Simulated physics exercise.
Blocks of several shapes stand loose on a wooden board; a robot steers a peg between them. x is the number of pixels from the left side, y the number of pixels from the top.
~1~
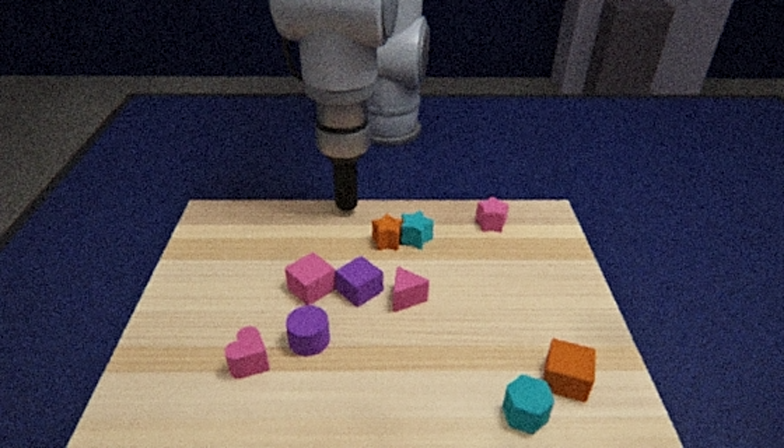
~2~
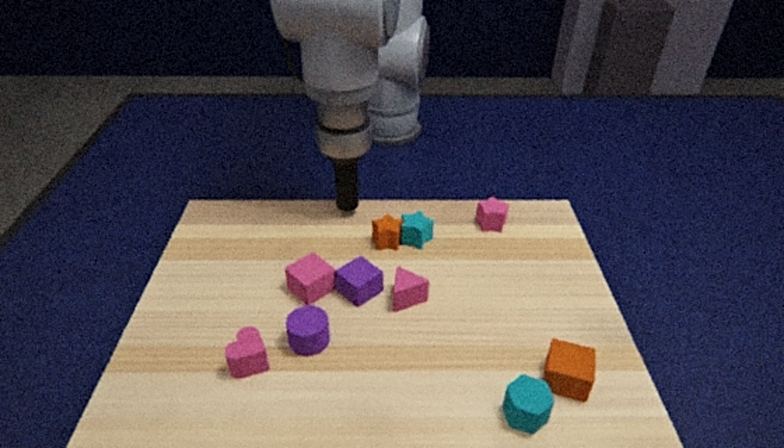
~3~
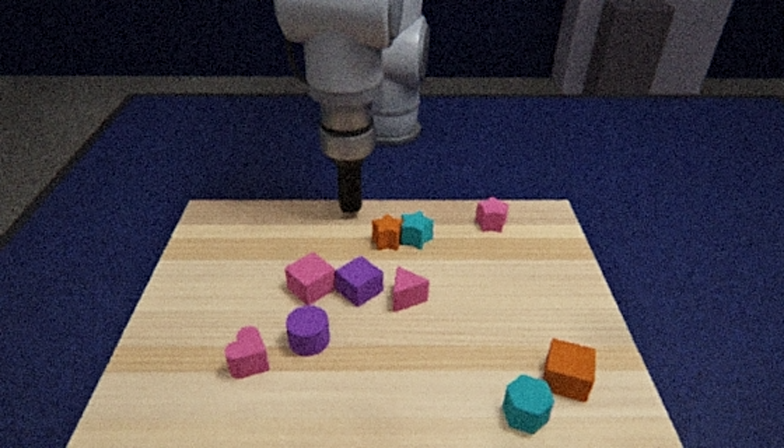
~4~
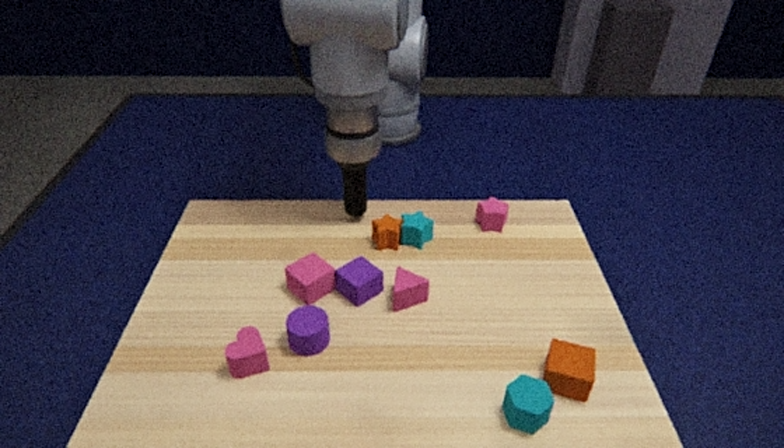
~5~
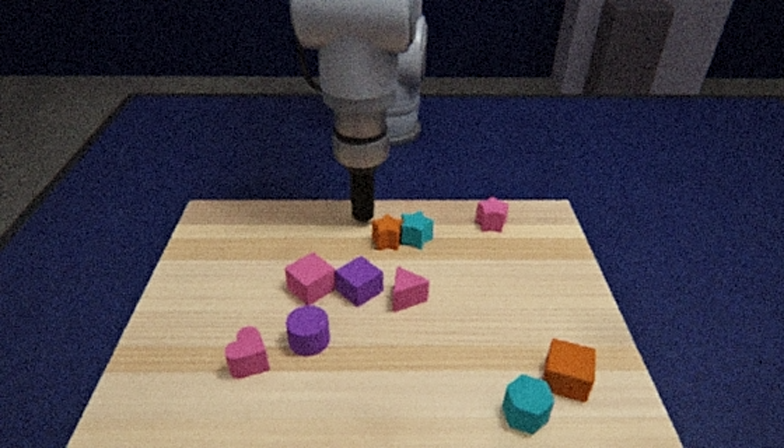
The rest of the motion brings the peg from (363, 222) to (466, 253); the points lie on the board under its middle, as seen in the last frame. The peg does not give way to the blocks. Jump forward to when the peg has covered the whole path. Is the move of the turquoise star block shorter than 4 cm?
Final answer: No.
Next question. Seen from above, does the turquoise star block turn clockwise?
In short: No.
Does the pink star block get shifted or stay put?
From what I can tell, it will keep its place.
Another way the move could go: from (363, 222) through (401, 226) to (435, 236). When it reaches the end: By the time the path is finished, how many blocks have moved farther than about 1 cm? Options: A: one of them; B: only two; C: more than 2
(A)
What follows on the original path. One third of the way, peg at (396, 225); orange star block at (393, 227), turned 45° clockwise; turquoise star block at (422, 222), turned 20° anticlockwise.
Two thirds of the way, peg at (432, 236); orange star block at (396, 229), turned 75° clockwise; turquoise star block at (453, 232), turned 35° anticlockwise.
At the end, peg at (467, 246); orange star block at (396, 229), turned 75° clockwise; turquoise star block at (490, 244), turned 35° anticlockwise; pink star block not moved.
